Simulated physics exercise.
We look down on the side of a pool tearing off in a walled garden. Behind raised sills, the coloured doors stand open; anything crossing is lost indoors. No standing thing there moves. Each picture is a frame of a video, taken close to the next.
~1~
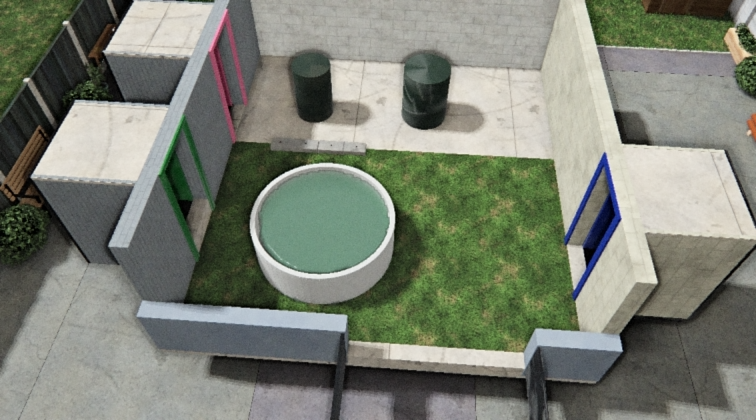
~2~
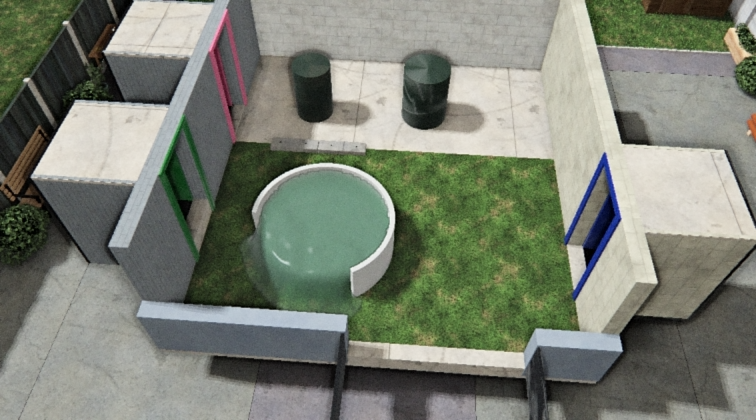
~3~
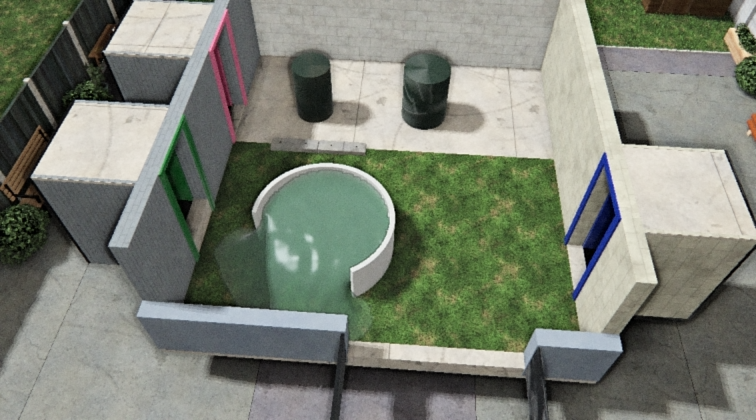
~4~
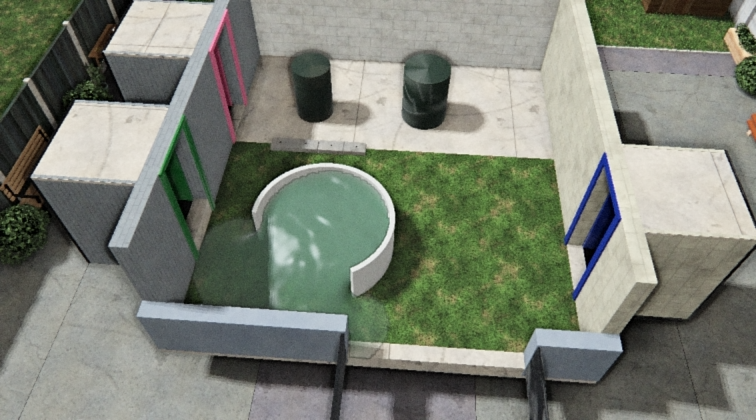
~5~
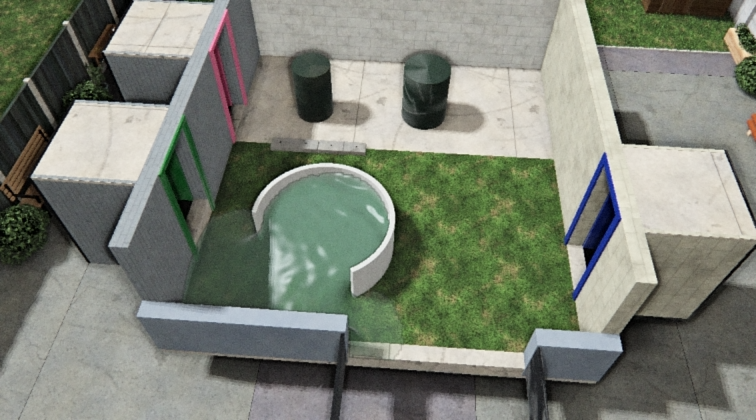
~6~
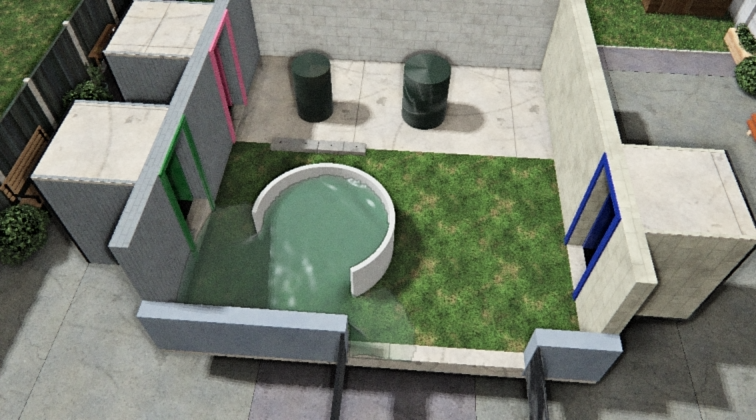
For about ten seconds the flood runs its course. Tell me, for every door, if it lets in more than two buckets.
At the end, the pink door breaks the limit; the green door respects the limit; the blue door respects the limit.
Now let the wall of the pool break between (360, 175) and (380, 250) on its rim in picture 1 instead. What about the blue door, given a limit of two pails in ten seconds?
I reckon the blue one exceeds it.
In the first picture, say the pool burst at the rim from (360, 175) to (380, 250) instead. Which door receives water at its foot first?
Lab note - earliest arrival at the blue-painted one.
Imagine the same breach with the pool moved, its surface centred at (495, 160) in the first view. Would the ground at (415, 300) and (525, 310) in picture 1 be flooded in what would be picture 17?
Result: Inundated; inundated.
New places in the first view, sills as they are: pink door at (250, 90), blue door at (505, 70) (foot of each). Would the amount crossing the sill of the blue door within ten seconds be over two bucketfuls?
The blue door stays below.
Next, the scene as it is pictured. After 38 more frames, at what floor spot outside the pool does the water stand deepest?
Roughly (213, 330).
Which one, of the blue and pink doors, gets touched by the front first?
I say the pink door.
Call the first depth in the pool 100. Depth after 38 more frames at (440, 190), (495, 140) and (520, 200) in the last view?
Roughly 6, 0 and 0 per cent, in turn.
A moment on, water covers 15 % of the floor; the pink door not reached, the green door wet at the sill, nothing in, the blue door not reached.
Next, water covers 25 % of the floor; the pink door not reached, the green door wet at the sill, nothing in, the blue door not reached.
Then, water covers 50 % of the floor; the pink door under two buckets in, the green door wet at the sill, nothing in, the blue door not reached.
Later, water covers 75 % of the floor; the pink door over two buckets in, the green door wet at the sill, nothing in, the blue door wet at the sill, nothing in.
In the end, water covers 95 % of the floor; the pink door over two buckets in, the green door wet at the sill, nothing in, the blue door under two buckets in.
